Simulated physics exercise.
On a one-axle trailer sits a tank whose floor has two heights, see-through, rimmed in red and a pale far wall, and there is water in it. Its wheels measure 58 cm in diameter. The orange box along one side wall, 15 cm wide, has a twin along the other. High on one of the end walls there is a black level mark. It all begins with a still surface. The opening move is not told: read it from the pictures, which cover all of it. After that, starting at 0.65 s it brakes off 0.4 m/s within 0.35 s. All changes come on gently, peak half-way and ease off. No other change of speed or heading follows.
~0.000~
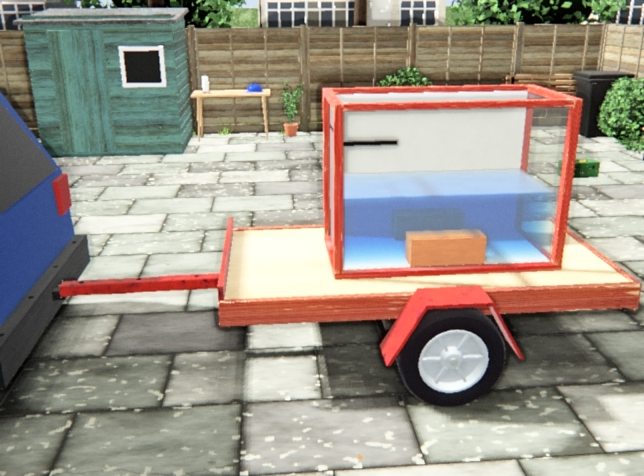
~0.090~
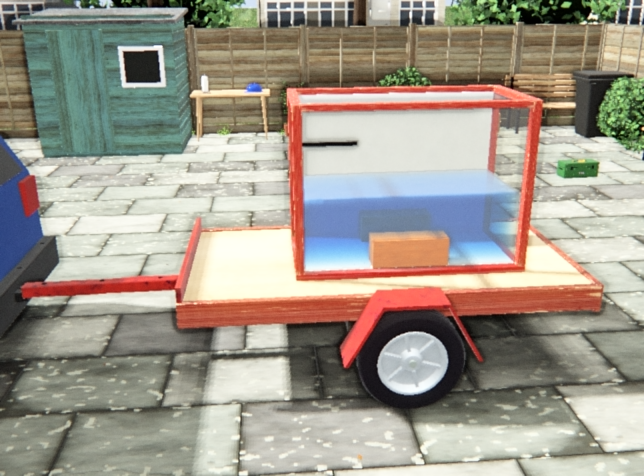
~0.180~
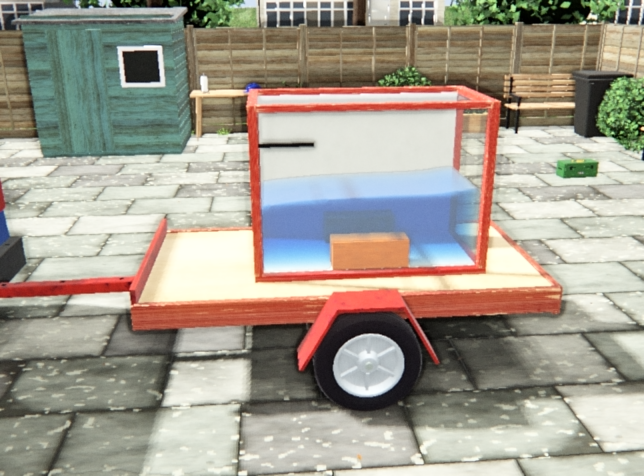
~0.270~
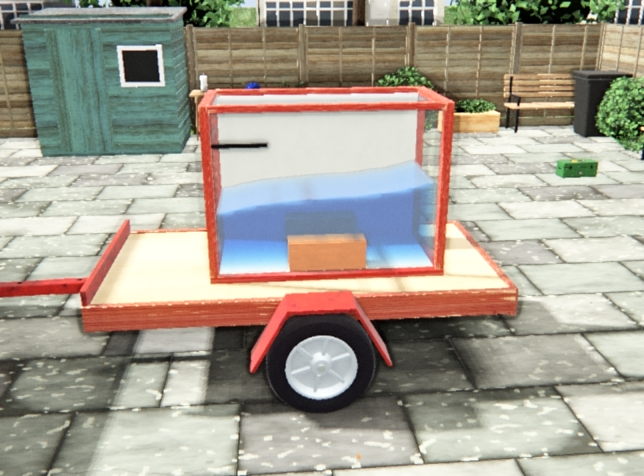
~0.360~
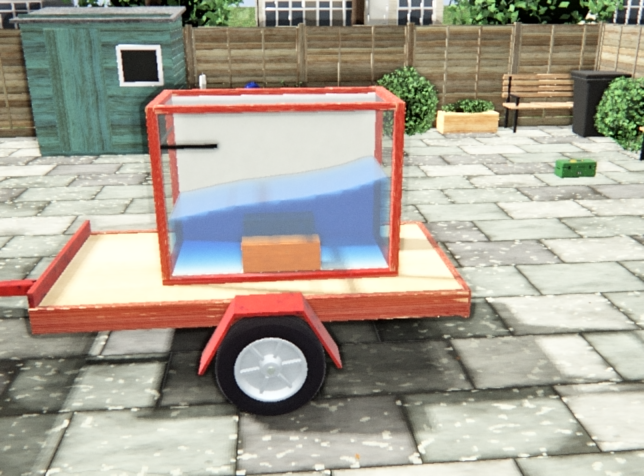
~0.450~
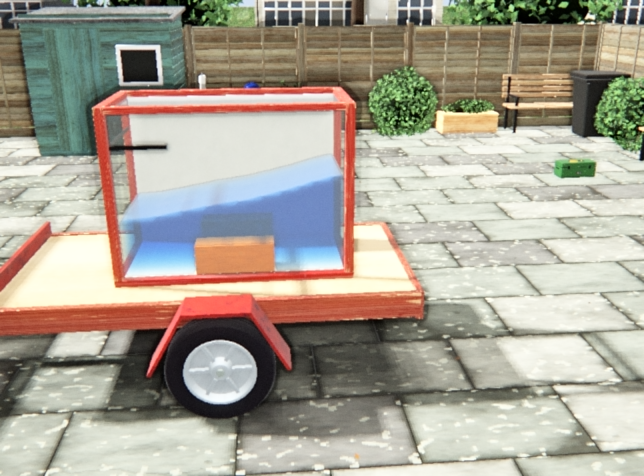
In a paved yard, a car pulls a trailer left as blue water in its red-framed tank tilts, climbing toward the right.
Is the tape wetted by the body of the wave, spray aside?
At that wall the water falls short.
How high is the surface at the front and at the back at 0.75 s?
About 38 cm in front and 46 cm behind.
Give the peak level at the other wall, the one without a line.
About 80 cm.
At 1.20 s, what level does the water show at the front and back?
Front 64 cm, back 32 cm.
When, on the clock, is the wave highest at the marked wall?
Near 2.8 s.
After 0.75 s the surface is 39 cm up at the front and 46 cm at the back; nothing has left.
After 1.20 s the surface is 64 cm up at the front and 32 cm at the back; nothing has left.
After 1.65 s the surface is 38 cm up at the front and 41 cm at the back; nothing has left.
After 3.98 s the waves are smaller; the highest at the front wall was 67 cm, at 2.80 s, against a line at 74 cm.
